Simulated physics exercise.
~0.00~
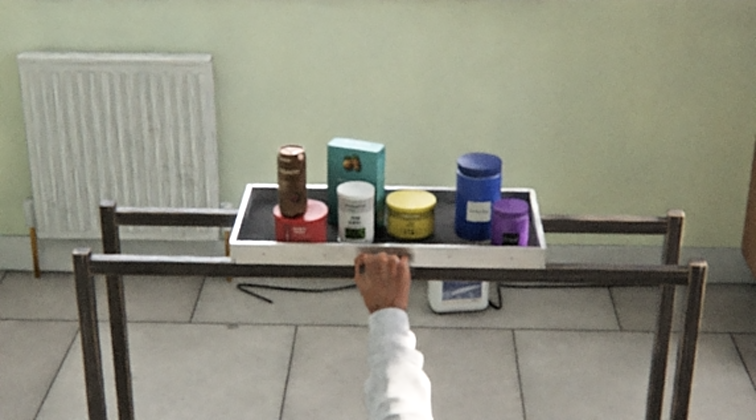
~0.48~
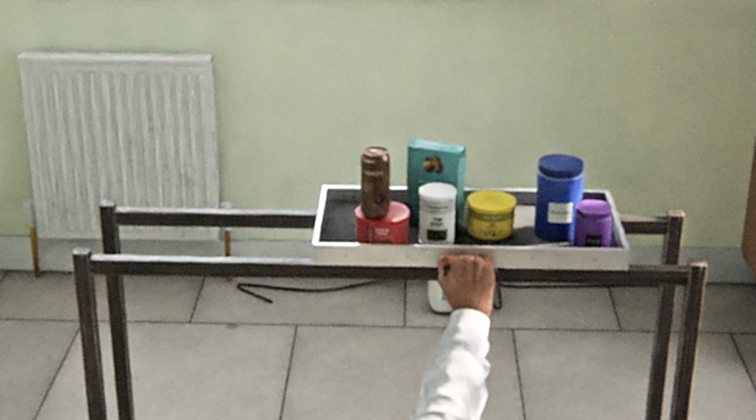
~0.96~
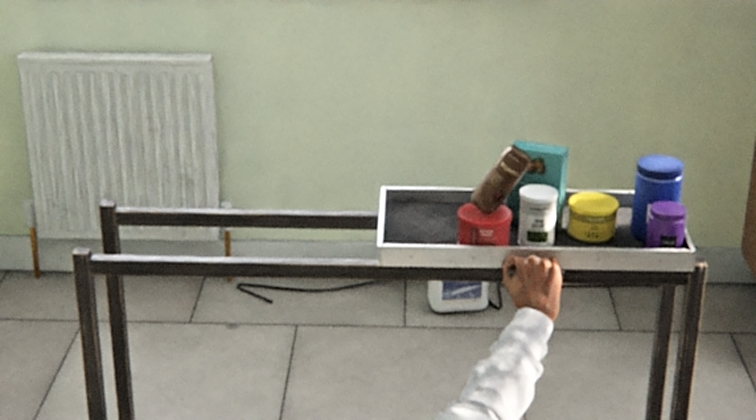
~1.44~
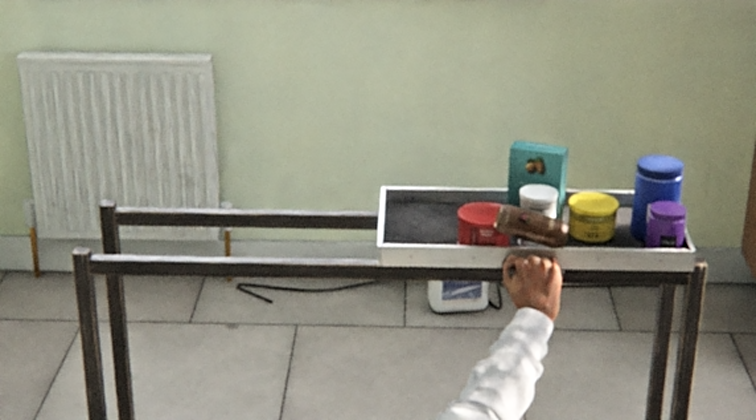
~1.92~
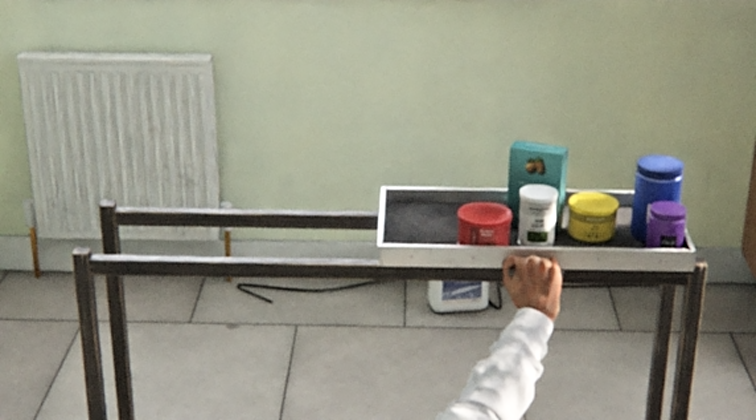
A hand slid a shallow tray of tubs, jars and a packet to the right along a metal frame until it reached the end, where the brown can tipped over and dropped out of sight, leaving the other items upright.
